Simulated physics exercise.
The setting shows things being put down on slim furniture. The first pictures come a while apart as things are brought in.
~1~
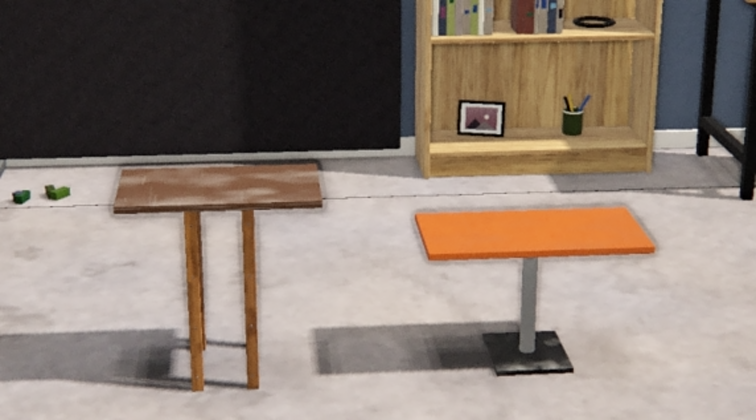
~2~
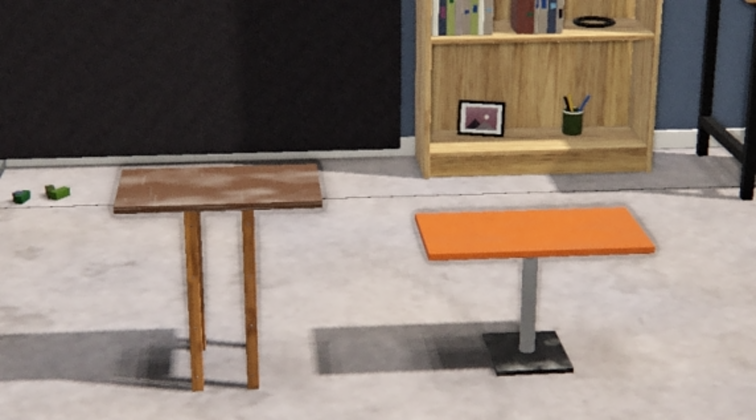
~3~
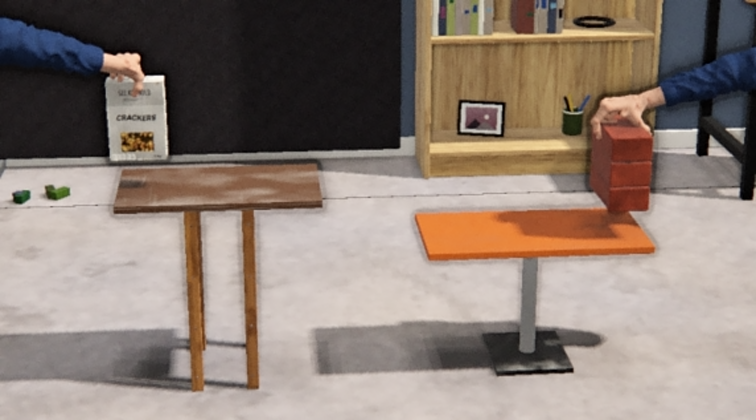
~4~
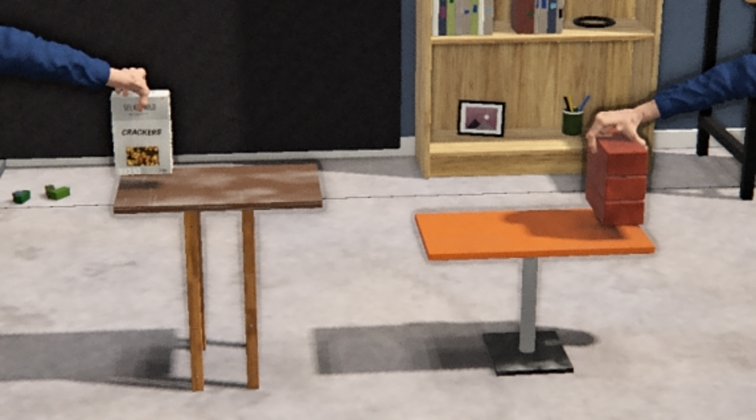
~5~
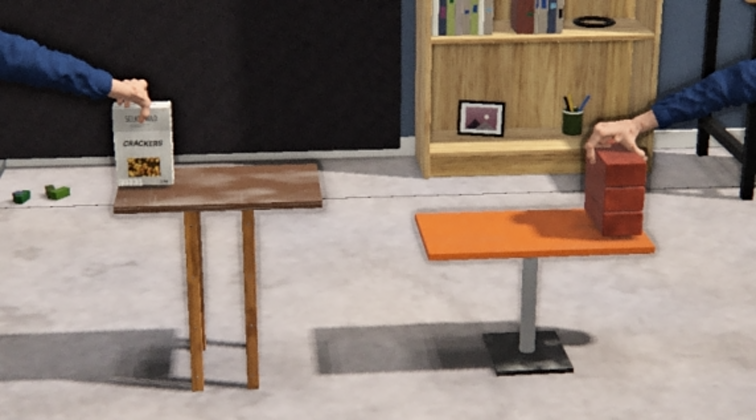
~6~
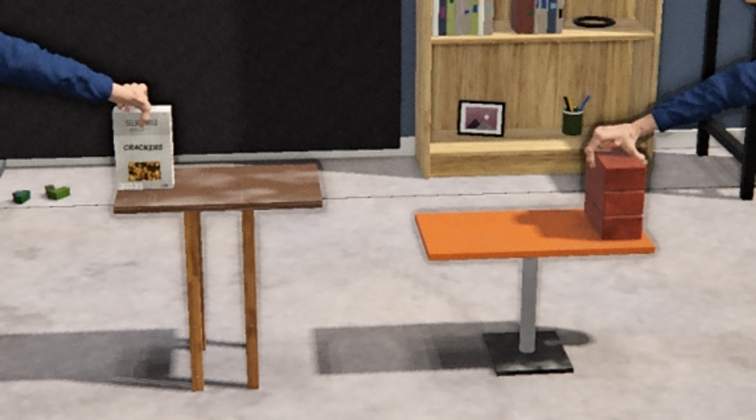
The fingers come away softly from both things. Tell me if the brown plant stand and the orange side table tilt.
My prediction: The brown plant stand stays upright; the orange side table topples.
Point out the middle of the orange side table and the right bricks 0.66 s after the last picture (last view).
The orange side table around (609, 231); the right bricks around (698, 237).
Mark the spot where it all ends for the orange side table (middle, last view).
About (664, 262).
Then, 0.66 s after the last picture, brown plant stand at rest near (219, 188); orange side table tipped 33° from how it was near (609, 231).
At rest, the brown plant stand holds firm, near (219, 188); the orange side table overbalances, near (664, 262).
